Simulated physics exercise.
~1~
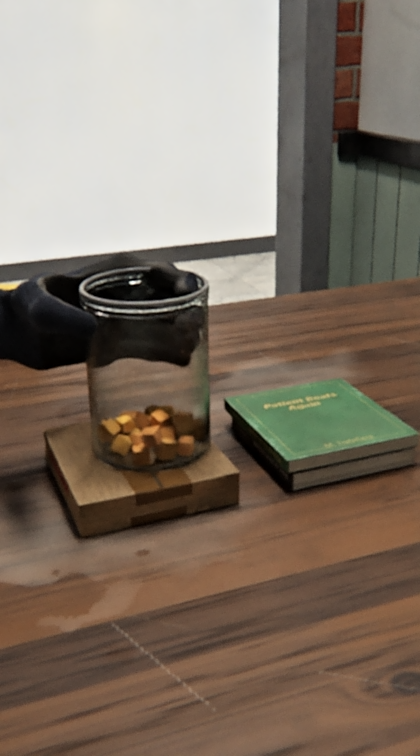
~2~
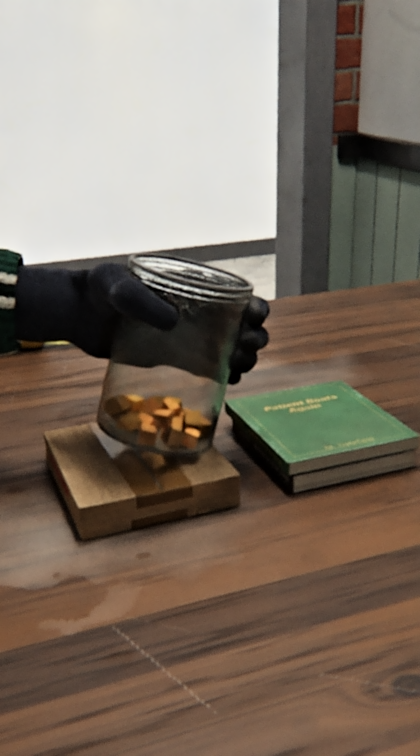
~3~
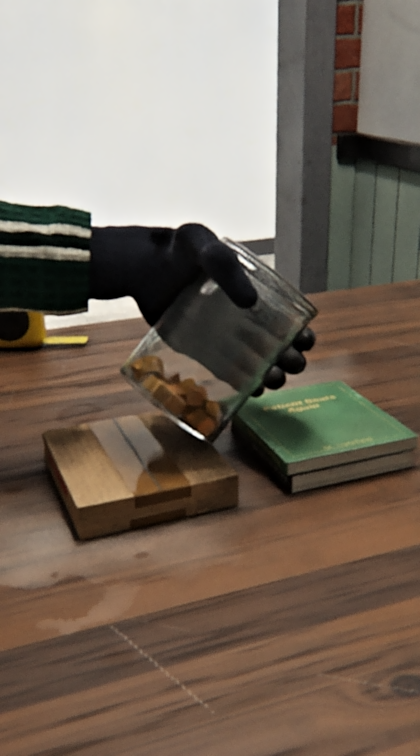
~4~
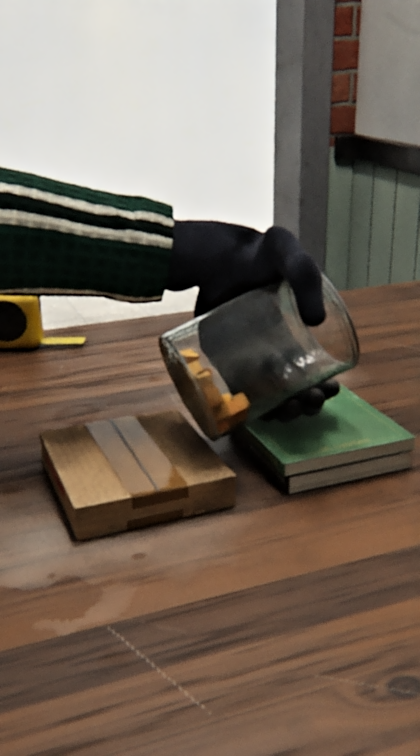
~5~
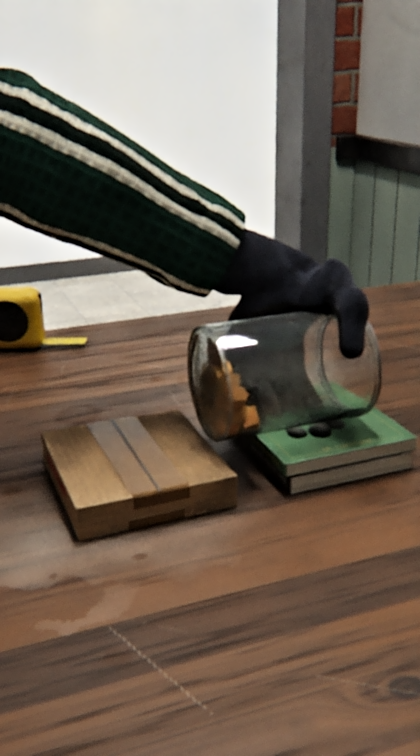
On a dark wooden table, an open glass jar holding a small heap of orange-brown cubes stands upright on a wooden block, beside two stacked green books. A black-gloved hand grips the jar, lifts it and begins tipping it to the right. As the striped green sleeve reaches further in from the left, the jar leans more steeply and moves over towards the books, the cubes gathering against its lower side and base. The hand lowers it almost flat. Finally the jar lies on its side on the books, still held, with all the cubes inside.
